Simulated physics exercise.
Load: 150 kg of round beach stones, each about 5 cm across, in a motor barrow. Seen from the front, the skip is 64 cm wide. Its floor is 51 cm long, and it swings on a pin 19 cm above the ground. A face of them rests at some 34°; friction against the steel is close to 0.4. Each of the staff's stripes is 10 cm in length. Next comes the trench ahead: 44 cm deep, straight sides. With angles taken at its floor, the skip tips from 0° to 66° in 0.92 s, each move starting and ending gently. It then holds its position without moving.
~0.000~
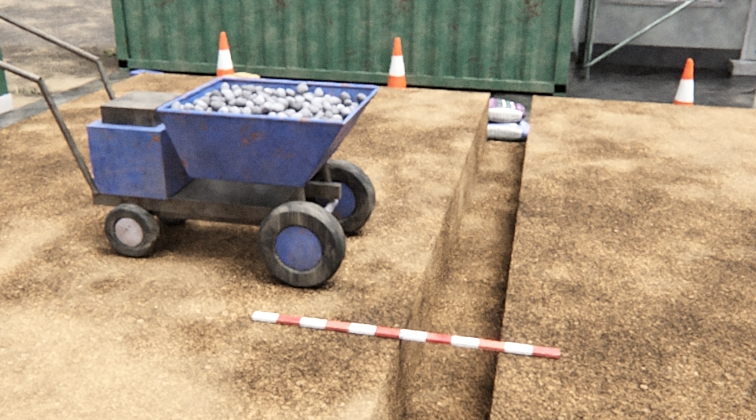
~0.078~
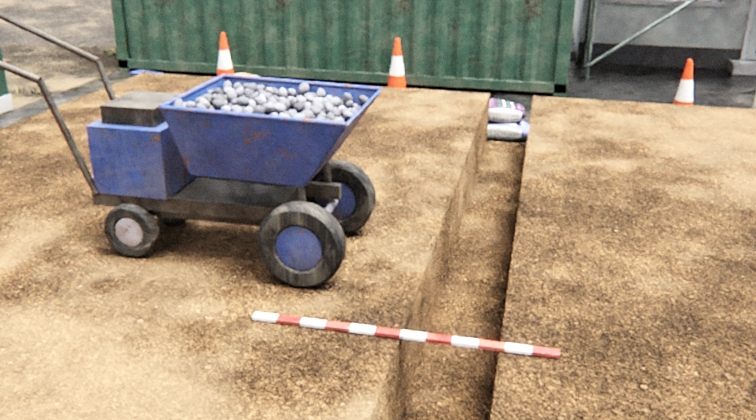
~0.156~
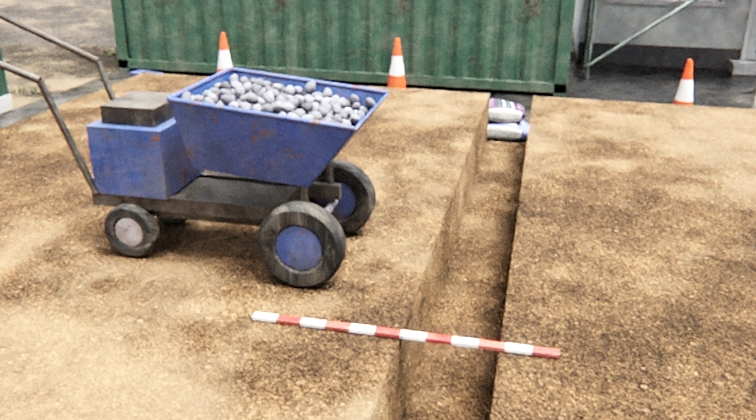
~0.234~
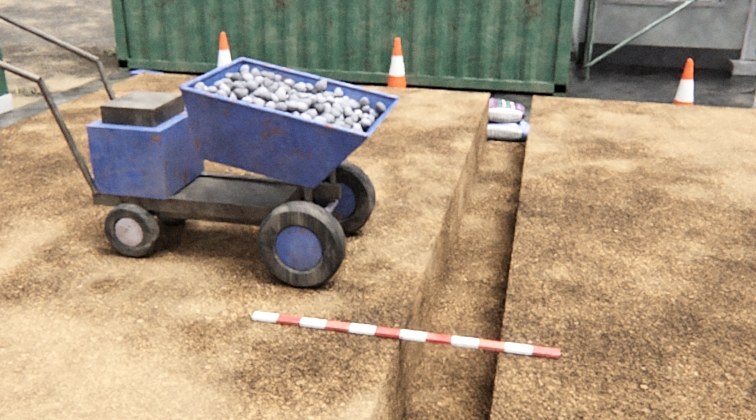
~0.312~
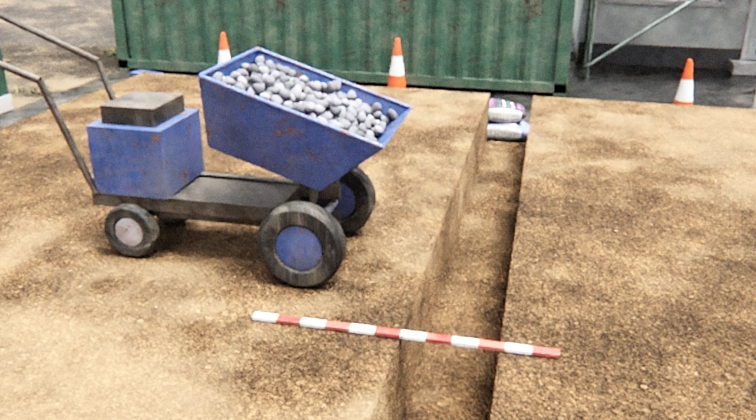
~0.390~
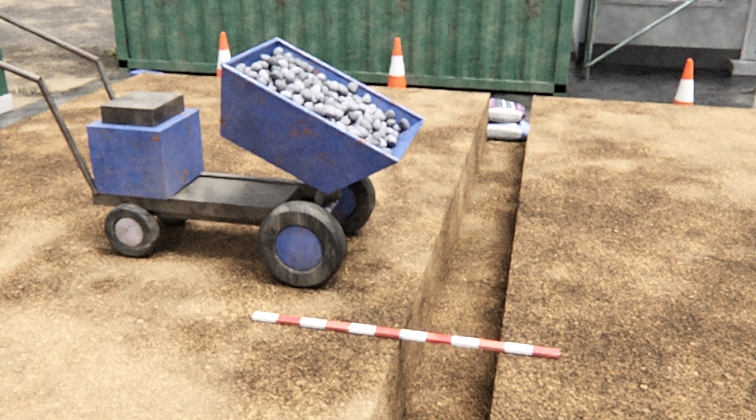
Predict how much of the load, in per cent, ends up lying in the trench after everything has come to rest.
Roughly 73 per cent of it.
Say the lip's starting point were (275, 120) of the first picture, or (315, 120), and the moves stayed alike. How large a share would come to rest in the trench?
70 % and 90 %.
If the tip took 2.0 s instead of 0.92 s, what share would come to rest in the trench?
Near 85 per cent.
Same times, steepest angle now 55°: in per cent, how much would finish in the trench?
About 40%.
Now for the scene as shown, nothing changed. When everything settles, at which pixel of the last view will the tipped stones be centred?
(479, 337).
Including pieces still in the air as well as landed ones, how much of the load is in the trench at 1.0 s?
Some 25 per cent.
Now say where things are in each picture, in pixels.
In the first picture, lip at (343, 124), floor tilted 0°, highest stones at (275, 96).
In the second picture, lip at (346, 125), floor tilted 1°, highest stones at (265, 94); the stones move at 0.3 m/s on average.
In the third picture, the skip is at 5°, its lip at (355, 129); the top of the load is at (245, 86); the stones move at 0.5 m/s on average.
In the fourth picture, the skip is at 11°, its lip at (367, 137); the top of the load is at (249, 77); the stones move at 0.7 m/s on average.
In the fifth picture, the skip is at 18°, its lip at (382, 147); the top of the load is at (259, 68); the stones move at 0.9 m/s on average.
In the sixth picture, the skip is at 26°, its lip at (397, 161); the top of the load is at (275, 61); the stones move at 0.9 m/s on average.
After 0.7 s the floor is at 56°; 100 % in the skip; the foremost stones are at (439, 192).
After 1.0 s the floor is at 66°; 70 % in the skip, 24 % in the trench, 6 % past the trench; the foremost stones are at (540, 280).
After 1.4 s the floor is at 66°; 35 % in the skip, 40 % in the trench, 25 % past the trench; the foremost stones are at (679, 286).
After 3.3 s the floor is at 66°; 2 % in the skip, 73 % in the trench, 25 % past the trench; the foremost stones are past the picture's edge.
